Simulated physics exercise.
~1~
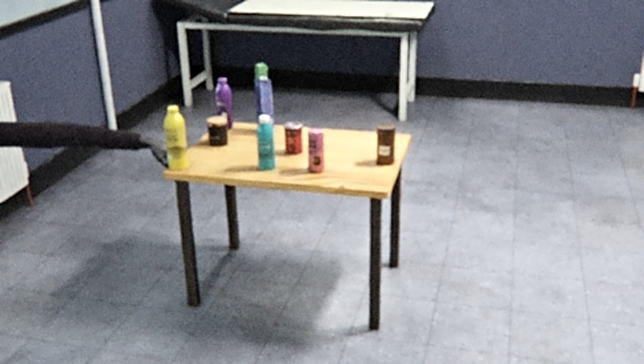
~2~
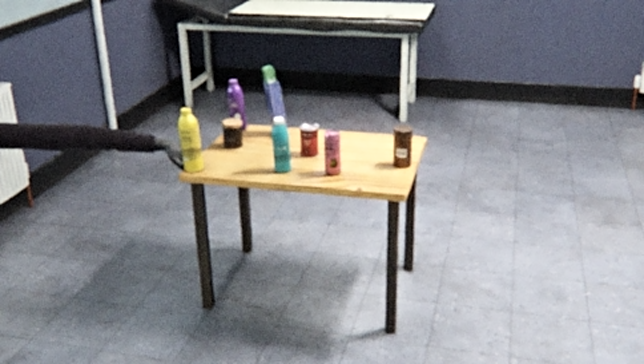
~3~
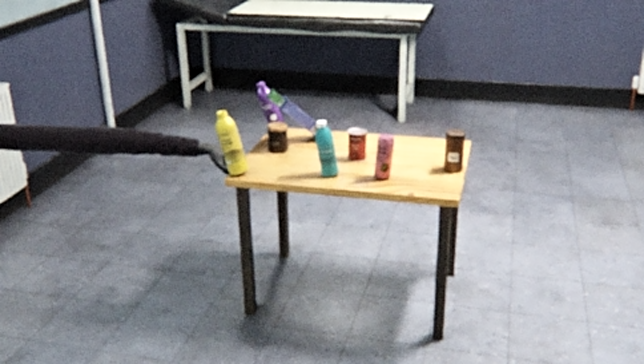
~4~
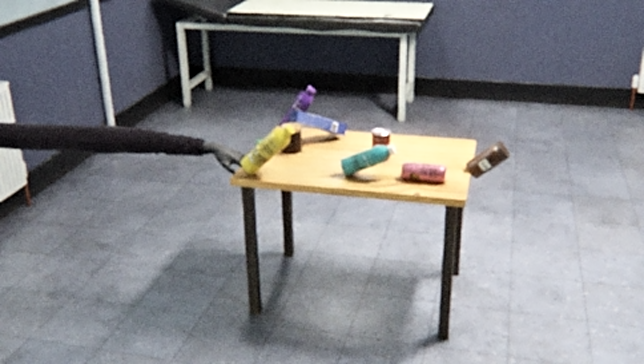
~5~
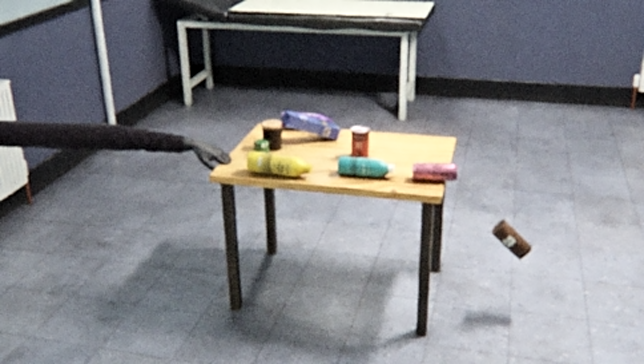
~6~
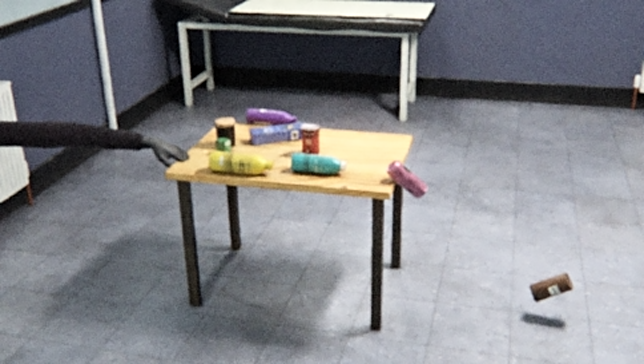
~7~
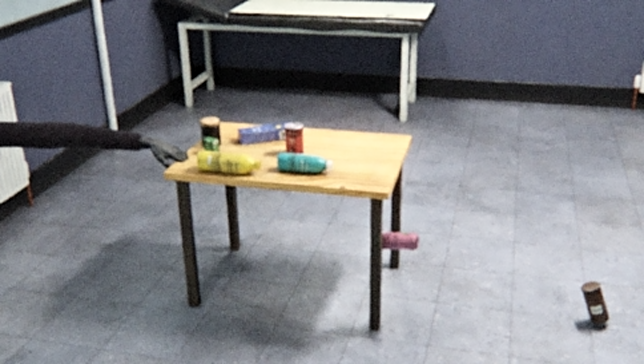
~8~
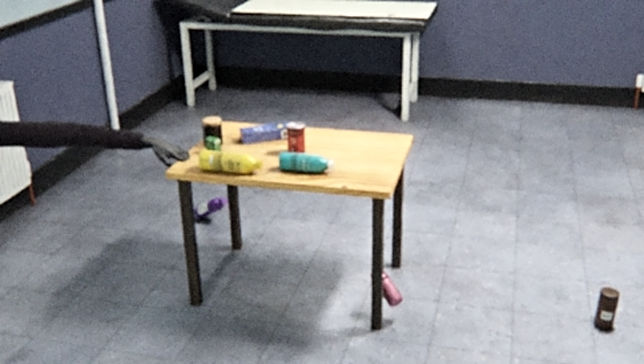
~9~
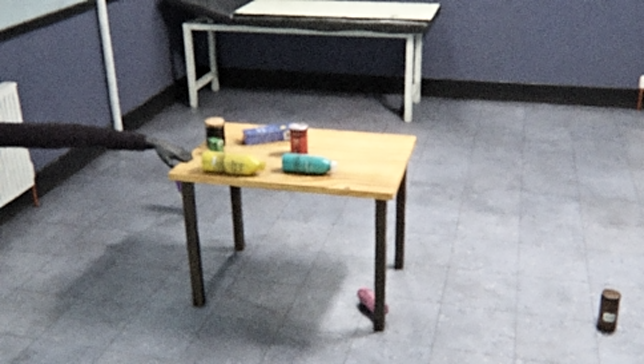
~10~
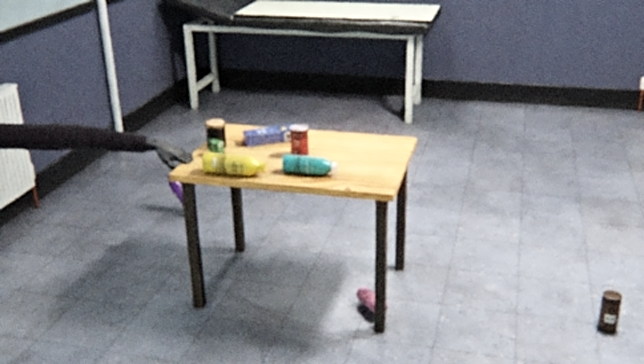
A dark-sleeved, gloved arm reaches in from the left to a light wooden table crowded with colourful bottles, jars and cans, seen from slightly above in a blue-walled room with a grey tiled floor. It drags the table right, and the containers lean and topple before the table is jerked back left. The brown jar tumbles off the right edge and settles upright on the floor. The pink can follows, while the purple bottle drops behind. The yellow and turquoise bottles and blue carton lie on the tabletop, where the black jar and red tin still stand.
